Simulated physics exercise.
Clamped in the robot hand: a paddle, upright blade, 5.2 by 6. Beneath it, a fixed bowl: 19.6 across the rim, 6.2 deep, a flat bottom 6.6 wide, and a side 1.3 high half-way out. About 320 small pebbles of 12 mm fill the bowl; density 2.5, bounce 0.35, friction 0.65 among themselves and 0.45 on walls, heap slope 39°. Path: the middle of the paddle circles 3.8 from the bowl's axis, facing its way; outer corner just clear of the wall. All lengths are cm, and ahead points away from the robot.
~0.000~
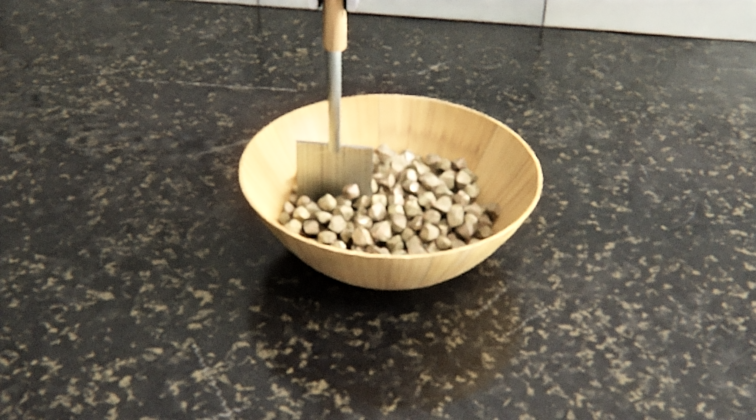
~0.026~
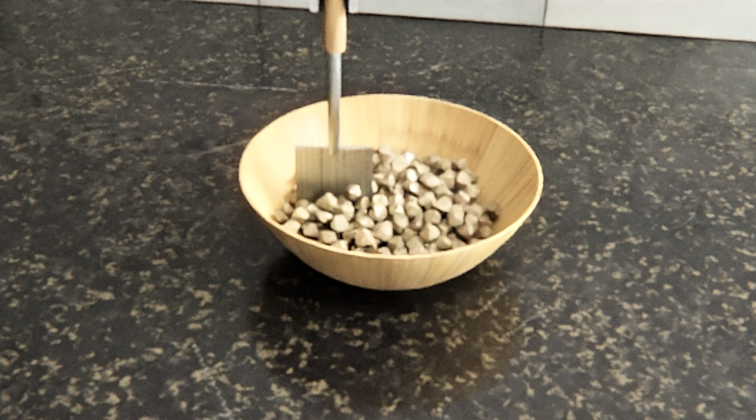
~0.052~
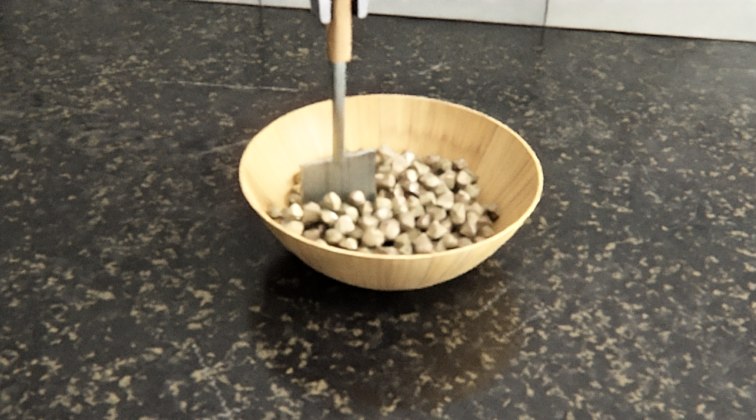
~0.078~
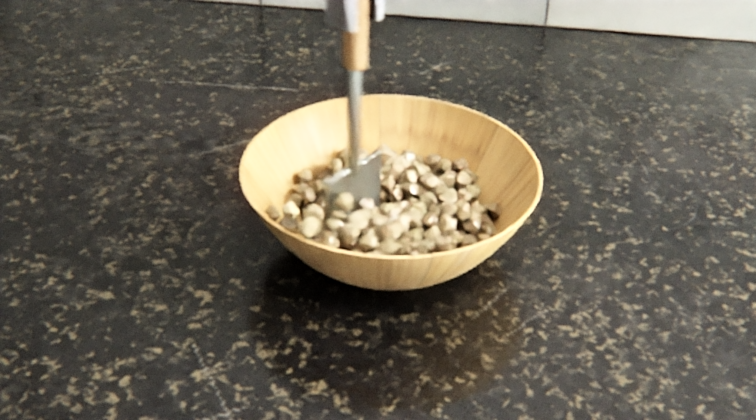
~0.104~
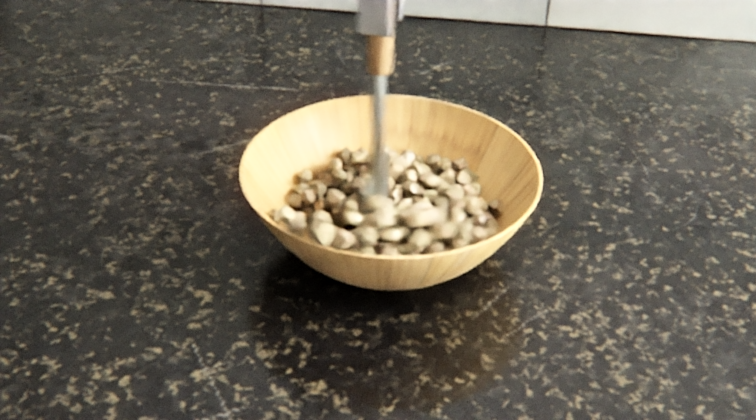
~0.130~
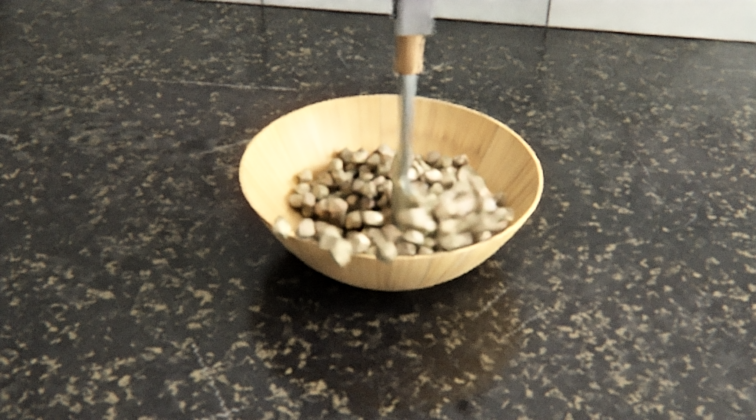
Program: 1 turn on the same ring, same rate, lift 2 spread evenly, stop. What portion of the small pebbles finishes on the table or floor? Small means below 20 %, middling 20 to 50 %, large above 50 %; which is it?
Verdict: Middling.
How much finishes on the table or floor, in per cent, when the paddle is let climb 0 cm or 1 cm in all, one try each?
Trial one: Roughly 35 %; trial two: Roughly 35 %.
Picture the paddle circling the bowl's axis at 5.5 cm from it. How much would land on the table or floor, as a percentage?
It would be close to 5 per cent then.
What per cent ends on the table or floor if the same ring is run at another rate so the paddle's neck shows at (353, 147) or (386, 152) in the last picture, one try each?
It comes to roughly 5 per cent and then 20 per cent.
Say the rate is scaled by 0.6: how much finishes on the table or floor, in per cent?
I'd put it near 10 %.
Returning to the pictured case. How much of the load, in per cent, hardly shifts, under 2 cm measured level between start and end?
20 %.
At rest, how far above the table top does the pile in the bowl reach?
The peak stands near 5.5 centimetres up.
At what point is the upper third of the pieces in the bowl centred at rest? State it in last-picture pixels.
Centre, approx.: (357, 184).
After 0.23 s, 200° round, highest piece 10 above the table; 294 in the bowl, 1 on the table or floor, 30 in flight or on the tool.
After 0.32 s, 294° round, highest piece 10 above the table; 261 in the bowl, 26 on the table or floor, 38 in flight or on the tool.
After 0.57 s, 0° round, highest piece 5 above the table; 235 in the bowl, 90 on the table or floor.
After 1.27 s, 0° round, highest piece 5 above the table; 235 in the bowl, 90 on the table or floor.
In the end, 235 in the bowl, 90 on the table or floor. That is 28 % on the table or floor.
